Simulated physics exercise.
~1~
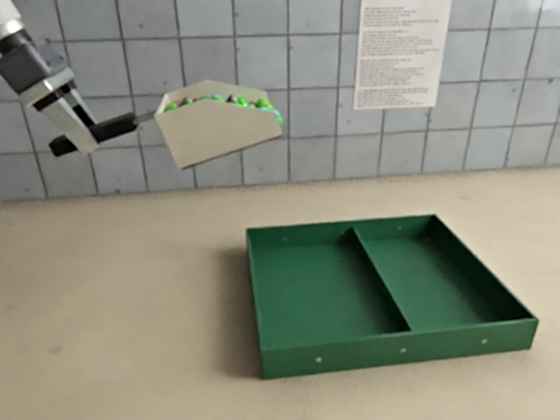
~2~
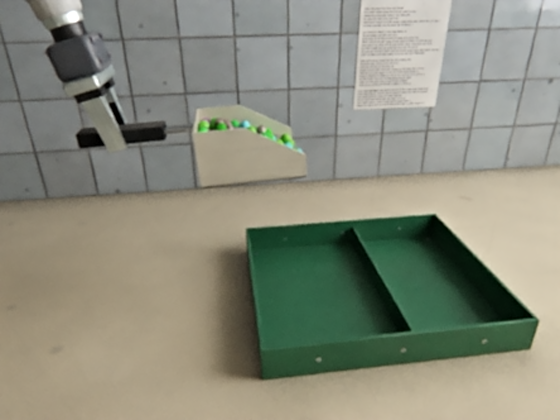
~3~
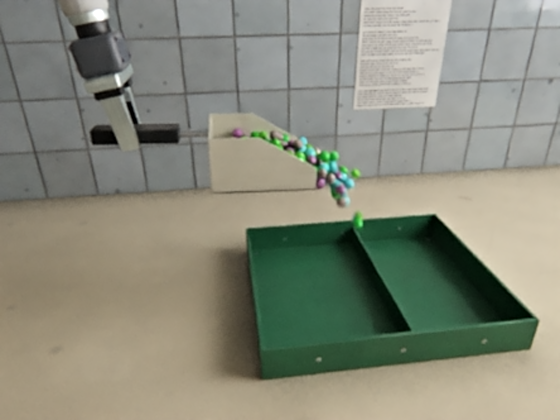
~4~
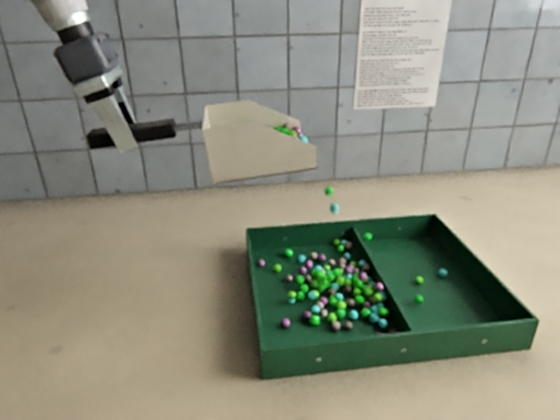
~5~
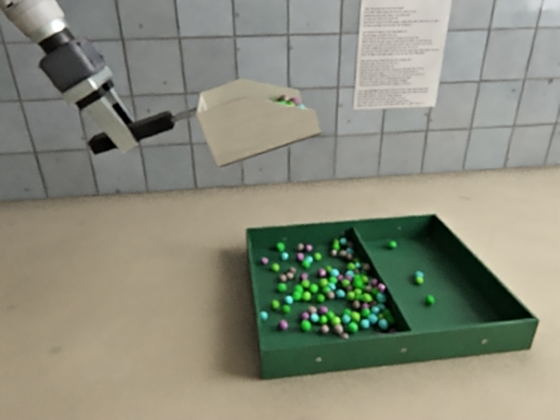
We see a robot arm carry a pale scoop of small colourful balls to the right and tip it, spilling many into a divided green tray. The scoop then tilts back with some balls still inside, leaving most of the spilled ones in the left section and a few in the right.
